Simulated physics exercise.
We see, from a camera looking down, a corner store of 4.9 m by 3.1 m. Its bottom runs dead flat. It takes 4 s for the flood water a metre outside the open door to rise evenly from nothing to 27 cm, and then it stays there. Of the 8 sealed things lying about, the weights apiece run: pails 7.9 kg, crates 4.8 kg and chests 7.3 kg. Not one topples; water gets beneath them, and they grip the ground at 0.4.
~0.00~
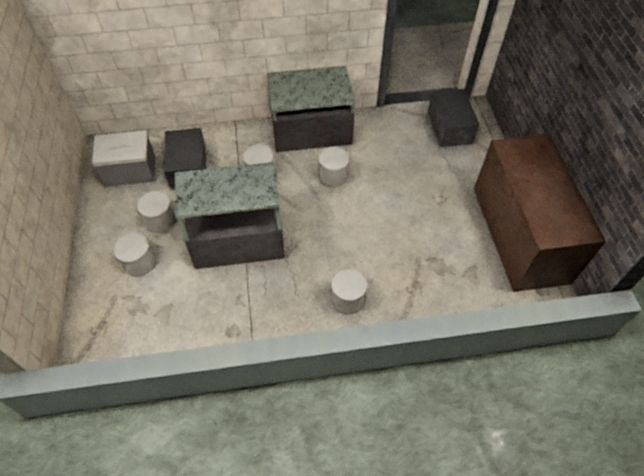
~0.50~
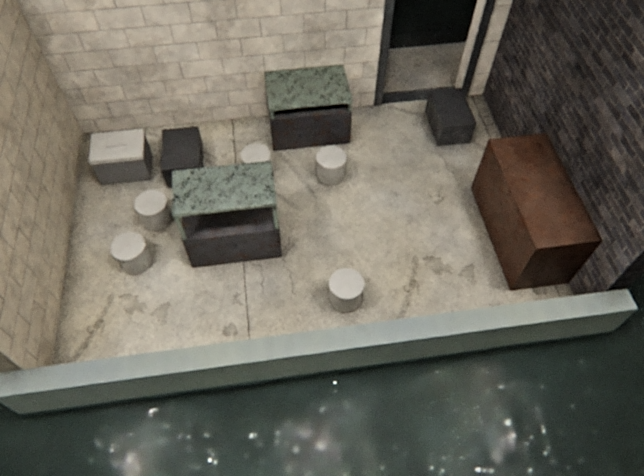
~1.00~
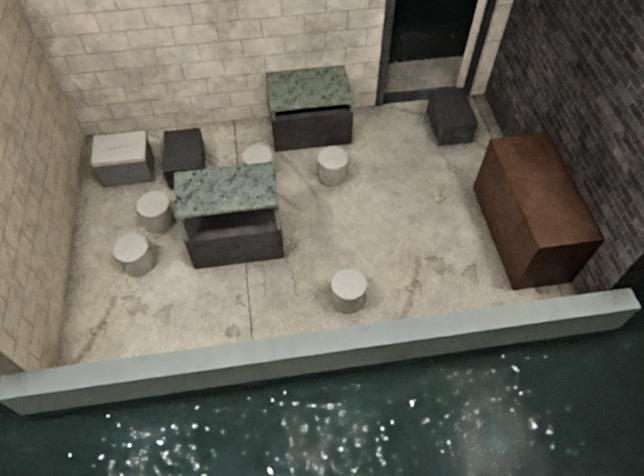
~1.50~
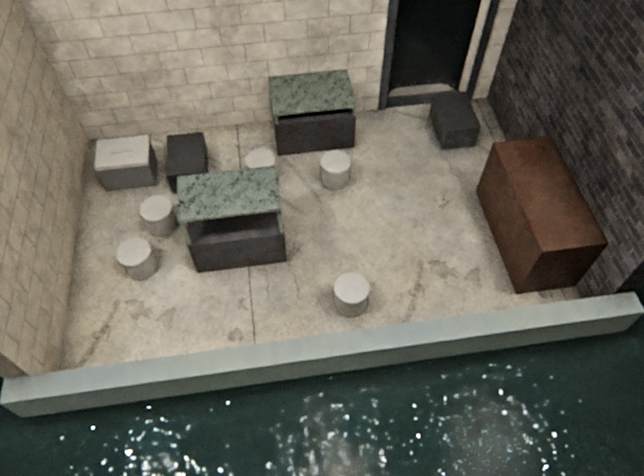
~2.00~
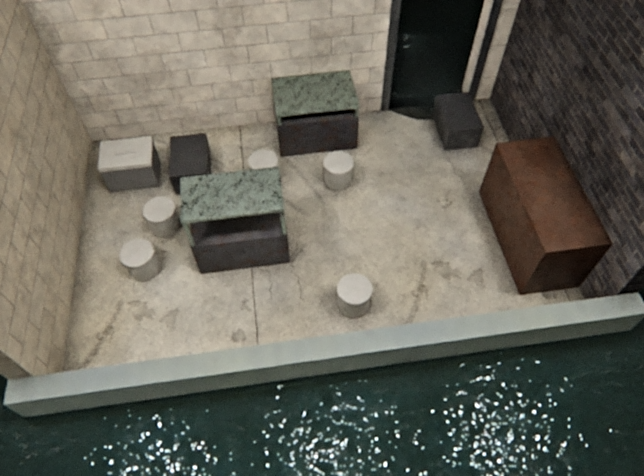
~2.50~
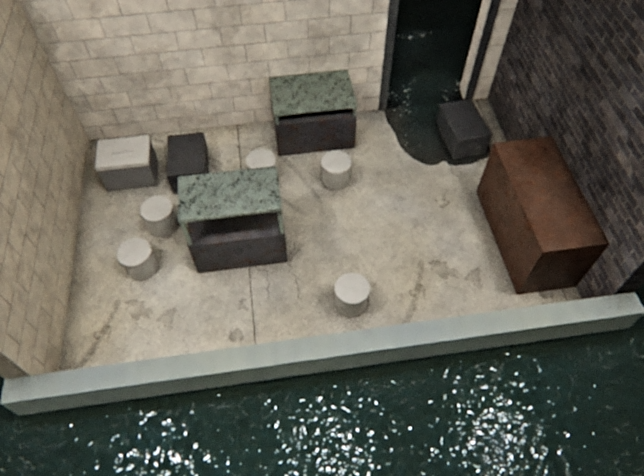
A corner storeroom with pale block walls holds stone-topped blocks, small round stools and a rusty-brown chest, all standing still. Dark, glinting water replaces the dull green beyond the low front wall, then spreads through the doorway onto the floor, and the dark box beside it shifts slightly forward.
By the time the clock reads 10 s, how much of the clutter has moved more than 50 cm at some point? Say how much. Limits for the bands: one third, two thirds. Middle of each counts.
My guess is it lands in the middle band.
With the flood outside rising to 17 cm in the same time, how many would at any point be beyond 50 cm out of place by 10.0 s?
You'd get 2 in that case.
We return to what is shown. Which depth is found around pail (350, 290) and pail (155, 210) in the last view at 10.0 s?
Around 8 cm and 5 cm.
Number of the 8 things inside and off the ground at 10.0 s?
Just then, the number is 3.
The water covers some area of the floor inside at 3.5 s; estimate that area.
Near 3.5 m2 in all.
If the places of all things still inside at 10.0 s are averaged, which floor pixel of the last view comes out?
The centre is close to (191, 199).
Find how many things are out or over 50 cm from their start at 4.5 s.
At that time I count 1.
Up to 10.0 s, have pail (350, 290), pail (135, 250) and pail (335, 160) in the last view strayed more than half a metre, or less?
Order as asked - a bigger shift, a bigger shift, a smaller shift.
After 3.5 s 1 of 8 are over 50 cm from their spots; 1 afloat.
After 4.5 s 1 of 8 are over 50 cm from their spots; 1 afloat.
After 7.0 s 2 of 8 are over 50 cm from their spots; 1 afloat.
After 10.0 s 4 of 8 are over 50 cm from their spots, and 4 have been at some point; 3 afloat.
